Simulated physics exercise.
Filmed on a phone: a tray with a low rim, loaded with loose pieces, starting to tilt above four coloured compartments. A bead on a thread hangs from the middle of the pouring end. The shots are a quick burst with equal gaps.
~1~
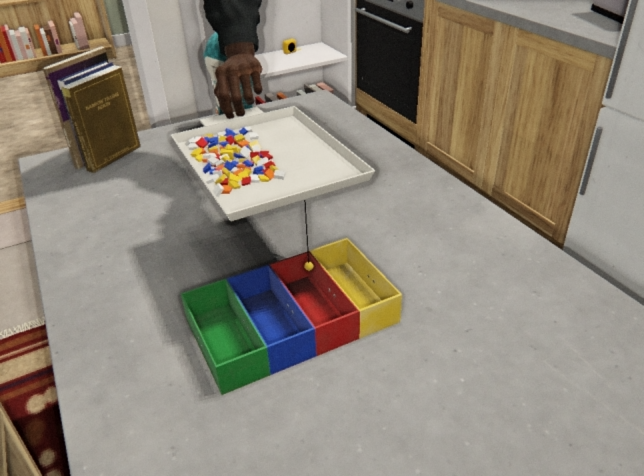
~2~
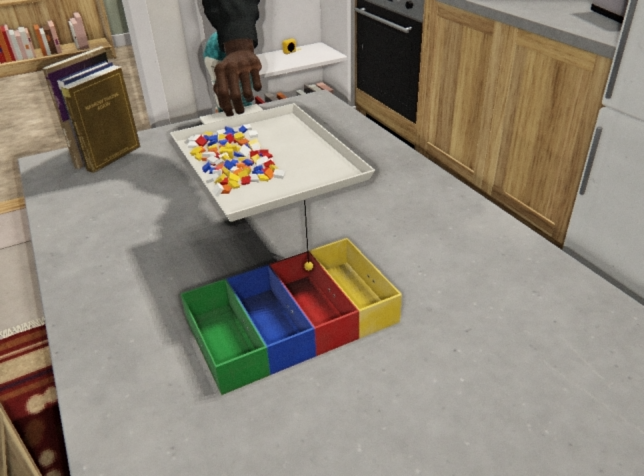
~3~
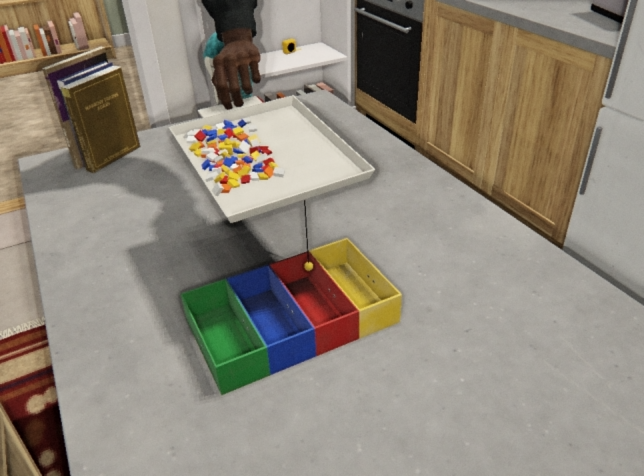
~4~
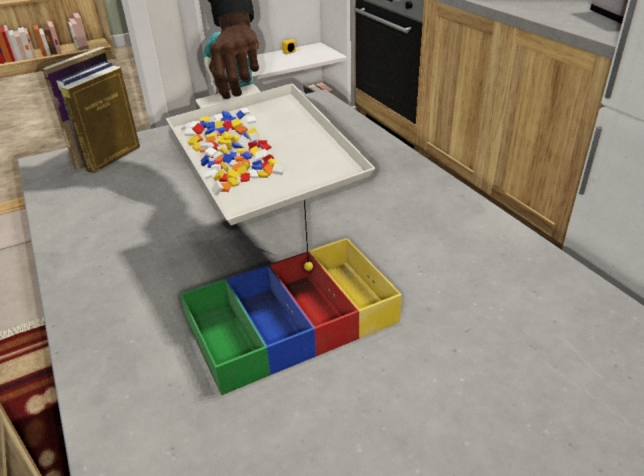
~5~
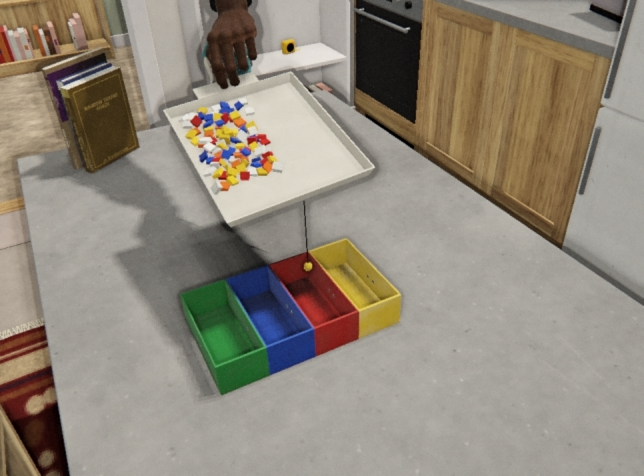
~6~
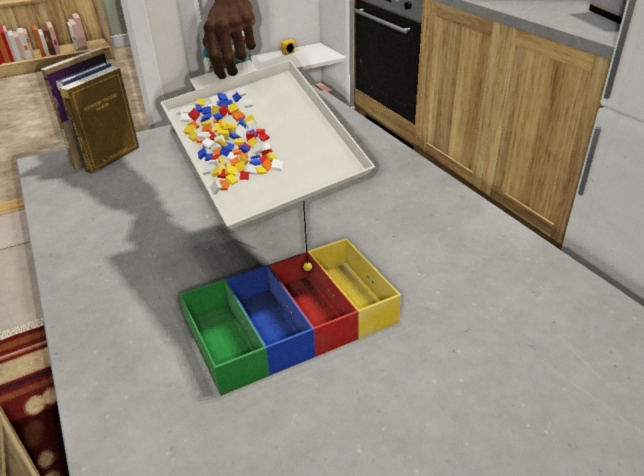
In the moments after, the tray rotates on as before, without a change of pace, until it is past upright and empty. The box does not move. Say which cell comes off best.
Most goes to the blue cell.
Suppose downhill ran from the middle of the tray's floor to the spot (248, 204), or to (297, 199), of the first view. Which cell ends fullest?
At the first place the blue one, at the second the blue one.
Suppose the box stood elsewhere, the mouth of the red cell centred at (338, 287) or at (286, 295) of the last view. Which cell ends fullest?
First the green cell, then blue.
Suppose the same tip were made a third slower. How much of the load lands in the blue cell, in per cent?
Roughly 60 in a hundred.
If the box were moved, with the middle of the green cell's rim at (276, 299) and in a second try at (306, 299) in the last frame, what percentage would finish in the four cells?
In turn 50 and 10 in a hundred.
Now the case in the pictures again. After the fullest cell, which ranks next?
Second comes that green cell.
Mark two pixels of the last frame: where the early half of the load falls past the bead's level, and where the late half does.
The first part at (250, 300); the rest at (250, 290).
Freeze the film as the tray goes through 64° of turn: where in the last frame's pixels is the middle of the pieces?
Roughly at (242, 217).
Shortly afterwards, tray tipped steeply; the bulk on the tray; only a few in the blue cell; near a quarter falling or outside the box.
Next, tray tipped past a quarter turn; only a few on the tray; near two thirds in the blue cell; near a quarter in the green cell; only a few in the red cell; a little falling or outside the box.
Some moments later, tray tipped past a quarter turn; near two thirds in the blue cell; near a quarter in the green cell; only a few in the red cell.
In the end, tray tipped past a quarter turn; near two thirds in the blue cell; near a quarter in the green cell; only a few in the red cell; none at all in the yellow cell.
